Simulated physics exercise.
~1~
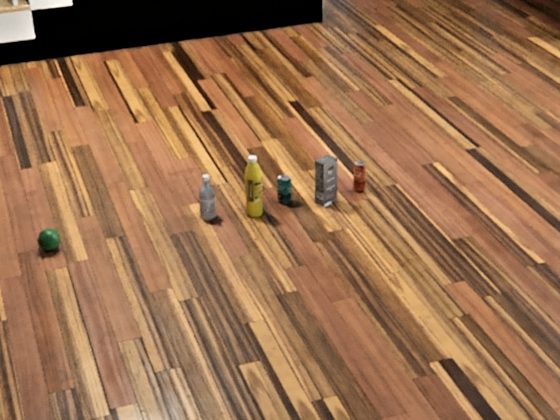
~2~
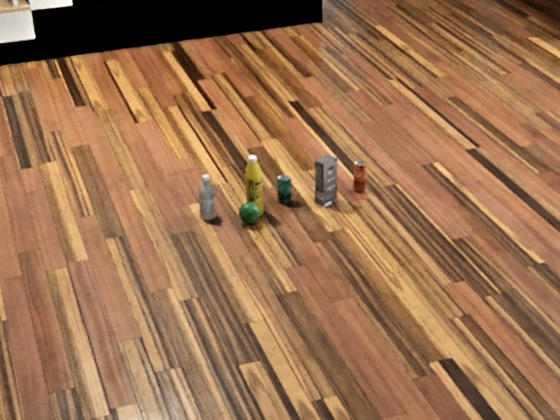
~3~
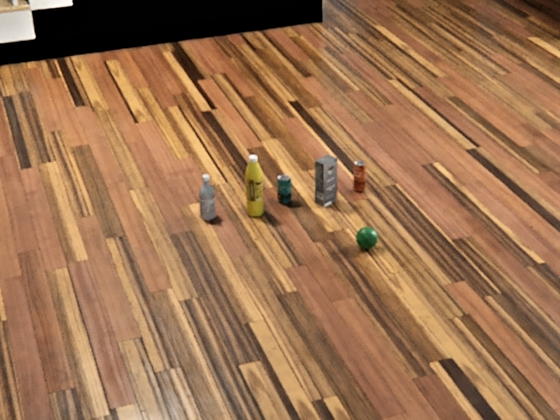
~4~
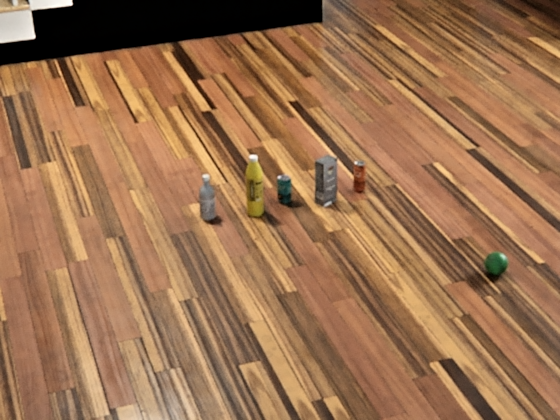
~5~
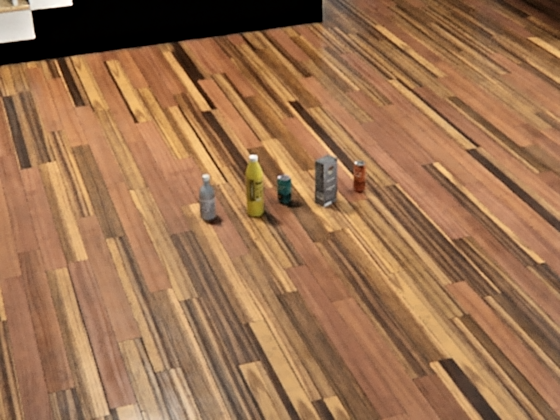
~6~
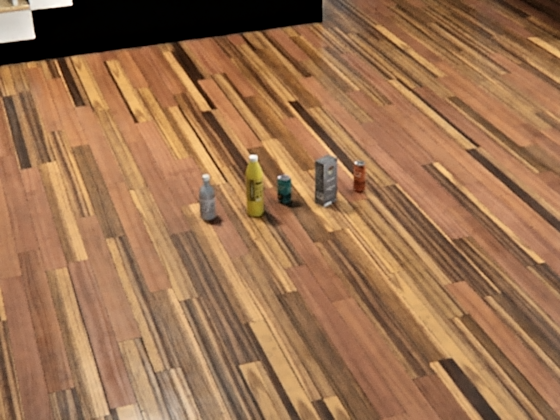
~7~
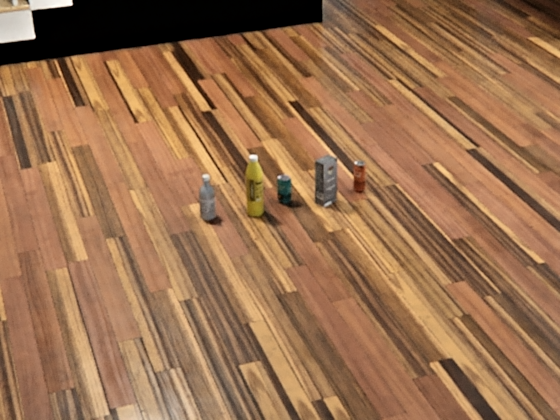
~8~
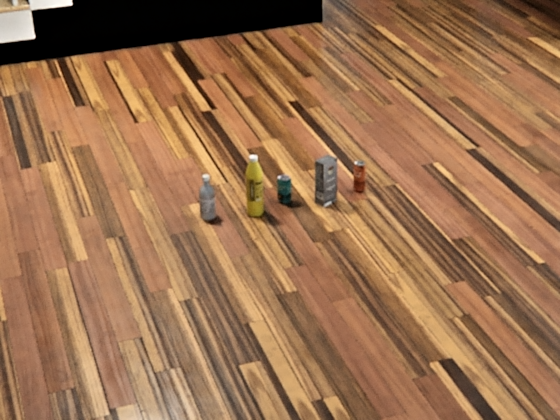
Yellow bottle, grey carton, white bottle and two cans standing untouched on wooden floor as green ball rolls right past them, leaving view.
